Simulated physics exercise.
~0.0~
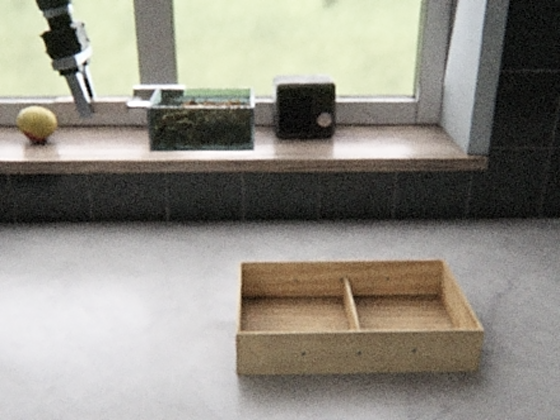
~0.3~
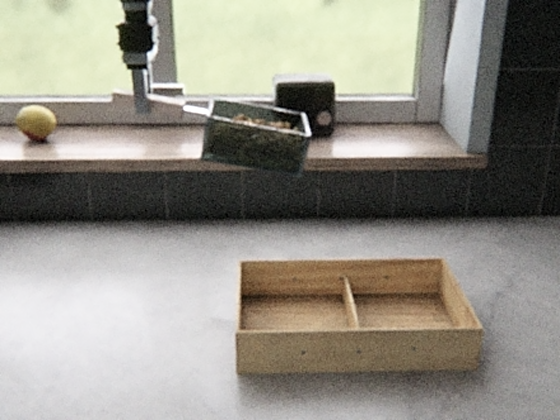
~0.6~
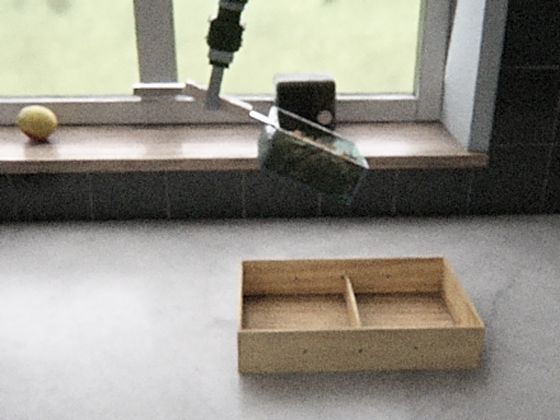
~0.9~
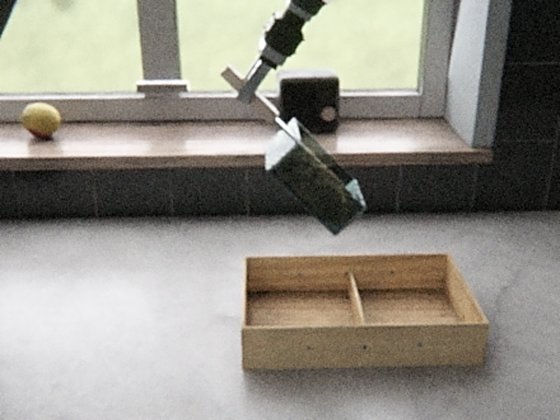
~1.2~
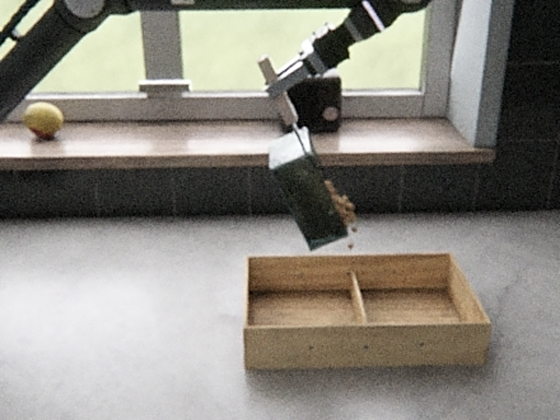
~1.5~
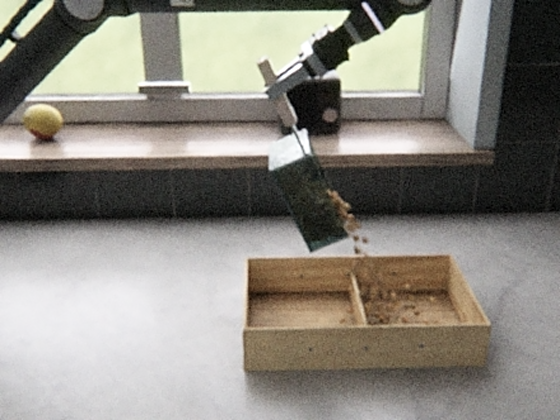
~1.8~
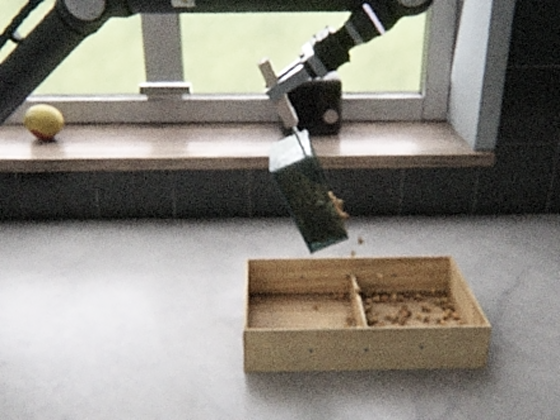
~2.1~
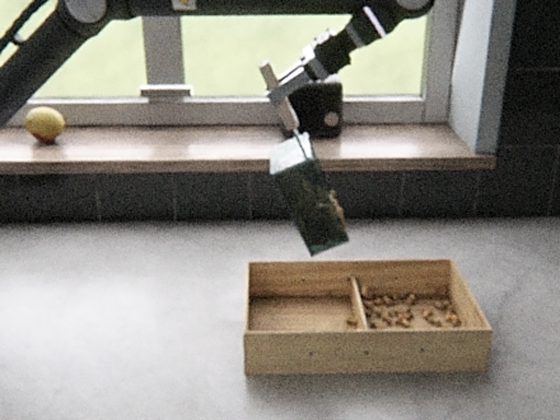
A dark robot arm tips a clear, glass-like box of small tan pieces over a divided wooden crate on a pale grey counter, seen from the front and slightly above. Behind, a yellow lemon and a dark block-shaped object sit on a wooden windowsill above dark tiles. The arm lifts the box from the sill, carries it right and tilts it steeply downward. Pieces spill over its lip, falling mostly into the crate's right compartment. The stream thins and stops, leaving pieces scattered there while the box hangs tilted, still holding some.
